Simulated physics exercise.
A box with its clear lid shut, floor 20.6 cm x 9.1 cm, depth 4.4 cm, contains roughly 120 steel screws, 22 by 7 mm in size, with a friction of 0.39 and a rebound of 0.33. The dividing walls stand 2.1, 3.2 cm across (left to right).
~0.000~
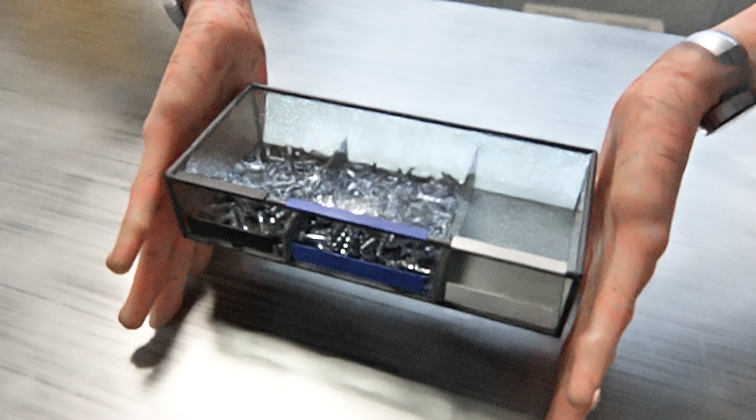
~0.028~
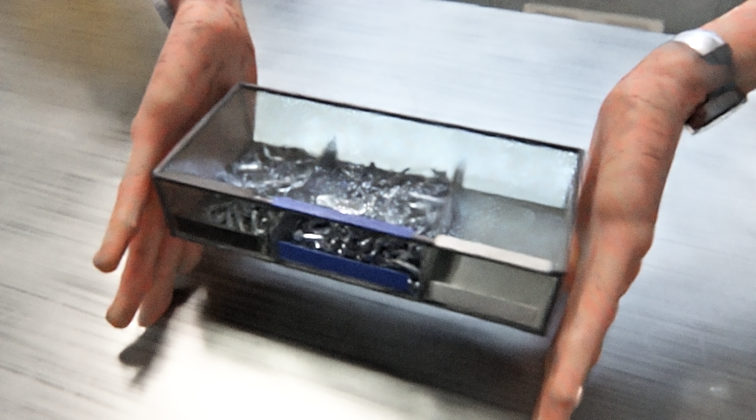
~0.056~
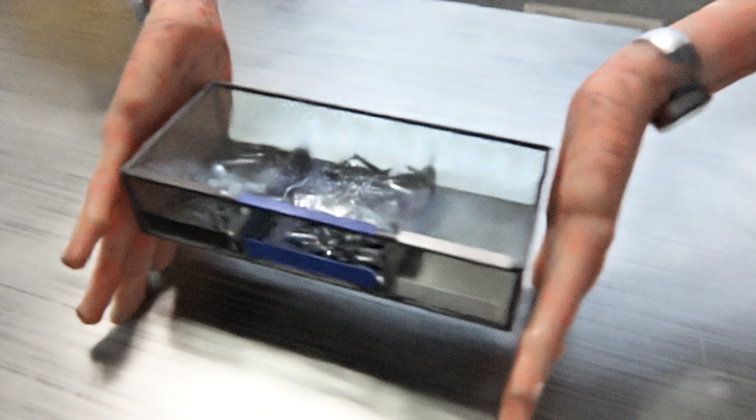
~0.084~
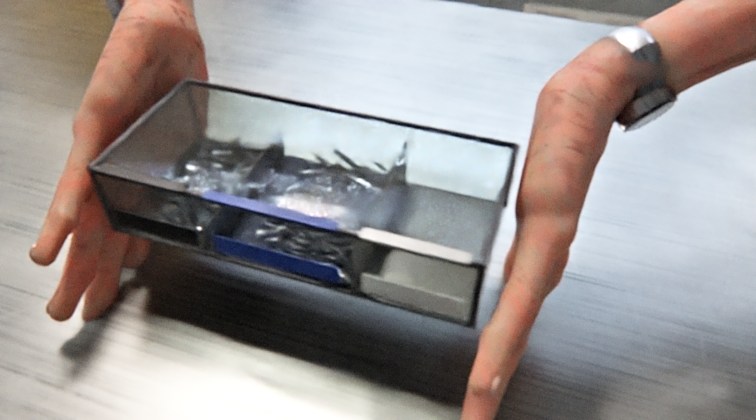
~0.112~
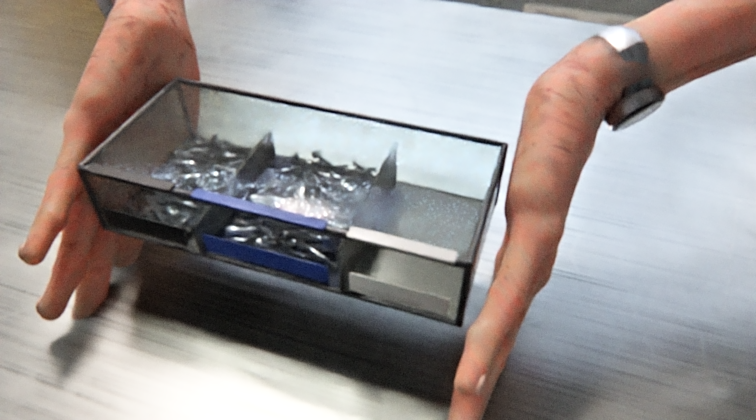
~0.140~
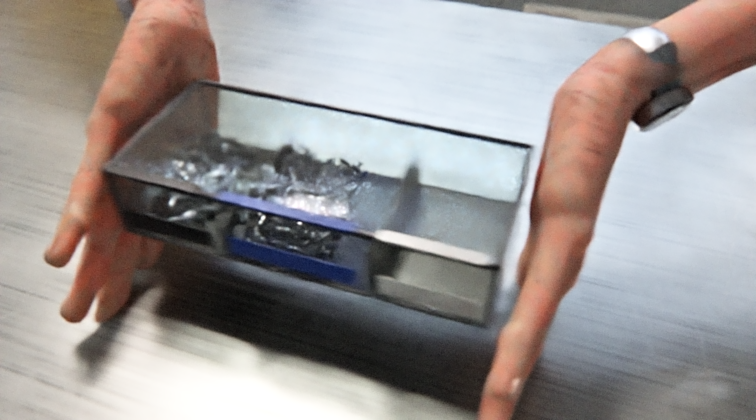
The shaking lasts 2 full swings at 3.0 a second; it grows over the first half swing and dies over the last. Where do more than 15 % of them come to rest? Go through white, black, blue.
White: Below, black: Above, blue: Above.
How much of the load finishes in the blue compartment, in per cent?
About 50 per cent.
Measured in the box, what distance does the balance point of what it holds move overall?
Some 1.5 cm.
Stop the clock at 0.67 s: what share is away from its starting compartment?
Roughly 25 per cent.
After 0.34 s, tilt 0 degrees; white 5 %, black 35 %, blue 60 %; middle of all pieces near (371, 197).
After 0.51 s, tilt 0 degrees; white 5 %, black 50 %, blue 45 %; middle of all pieces near (316, 192).
After 0.67 s, tilt 0 degrees; white 5 %, black 45 %, blue 50 %; middle of all pieces near (356, 196).
Then, at 0.82 s, tilt 0 degrees; white 5 %, black 45 %, blue 50 %; middle of all pieces near (321, 196).
In the end, at 1.4 s, white 5 %, black 45 %, blue 50 %.
